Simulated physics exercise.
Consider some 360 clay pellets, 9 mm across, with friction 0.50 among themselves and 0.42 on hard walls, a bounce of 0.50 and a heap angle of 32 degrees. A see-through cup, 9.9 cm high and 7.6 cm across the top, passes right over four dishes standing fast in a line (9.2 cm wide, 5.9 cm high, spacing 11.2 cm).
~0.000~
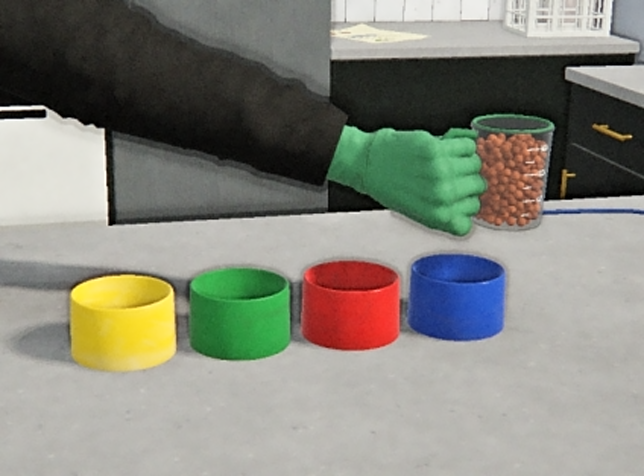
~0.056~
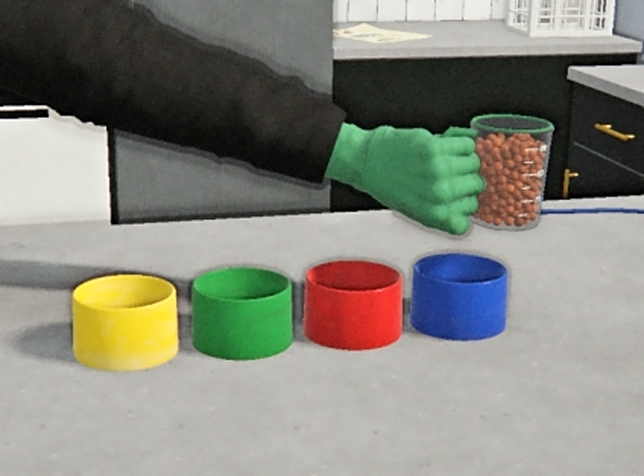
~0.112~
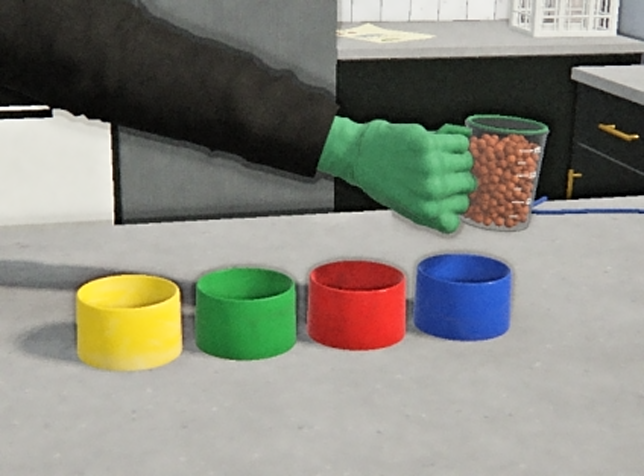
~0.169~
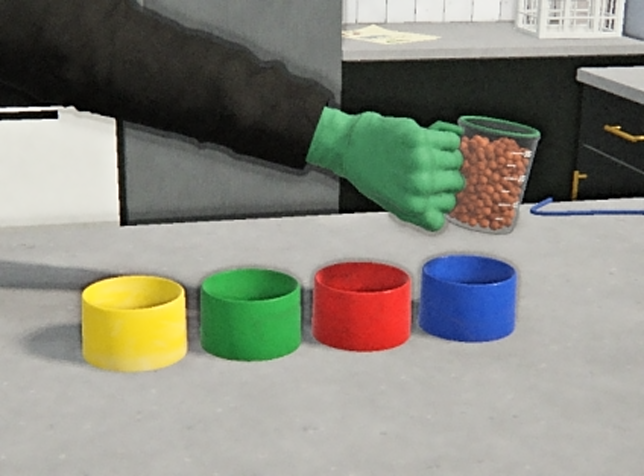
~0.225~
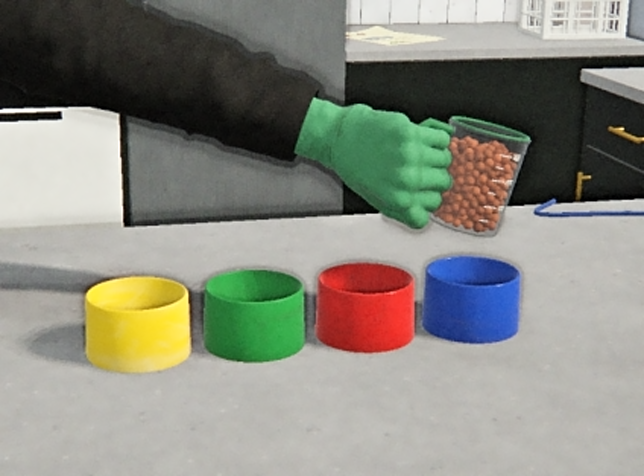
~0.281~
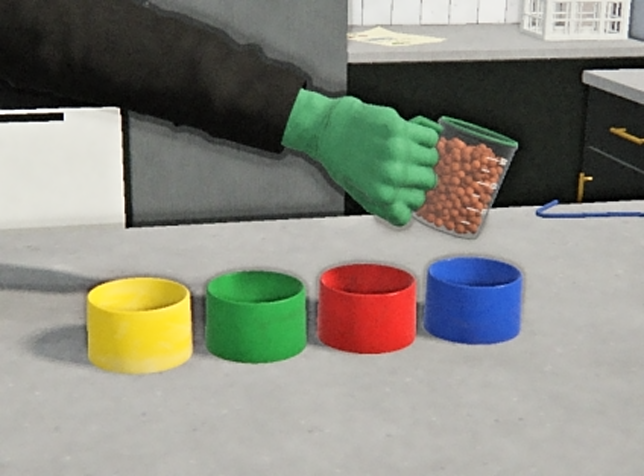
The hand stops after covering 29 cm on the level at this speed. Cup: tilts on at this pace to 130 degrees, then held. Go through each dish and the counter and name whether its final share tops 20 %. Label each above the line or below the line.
Red: Below the line; blue: Below the line; green: Above the line; yellow: Below the line; counter: Above the line.
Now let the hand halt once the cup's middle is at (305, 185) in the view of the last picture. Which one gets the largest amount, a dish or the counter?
The biggest share ends at red.
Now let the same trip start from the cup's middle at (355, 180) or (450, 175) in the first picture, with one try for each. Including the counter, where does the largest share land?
The winner: Yellow; green.
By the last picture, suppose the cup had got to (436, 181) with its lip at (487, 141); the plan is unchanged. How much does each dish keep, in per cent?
Red 10, blue 0, green 40, yellow 0.
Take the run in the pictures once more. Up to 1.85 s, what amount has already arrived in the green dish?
Estimate to date: Some 45 %.
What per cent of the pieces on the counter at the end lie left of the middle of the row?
Roughly 40 %.
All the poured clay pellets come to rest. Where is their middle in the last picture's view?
I'd put it at about (294, 329).
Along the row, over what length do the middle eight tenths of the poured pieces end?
It spans about 12 centimetres along the dishes.
After 0.92 s, tilt 71 degrees; cup holds 100 %.
After 1.35 s, tilt 106 degrees; cup holds 85 %, red 5 %.
After 1.85 s, tilt 130 degrees; cup holds 0 %, red 10 %, green 45 %.
At rest (2.6 s), red 10 %, blue 0 %, green 45 %, yellow 0 %, counter 45 %.
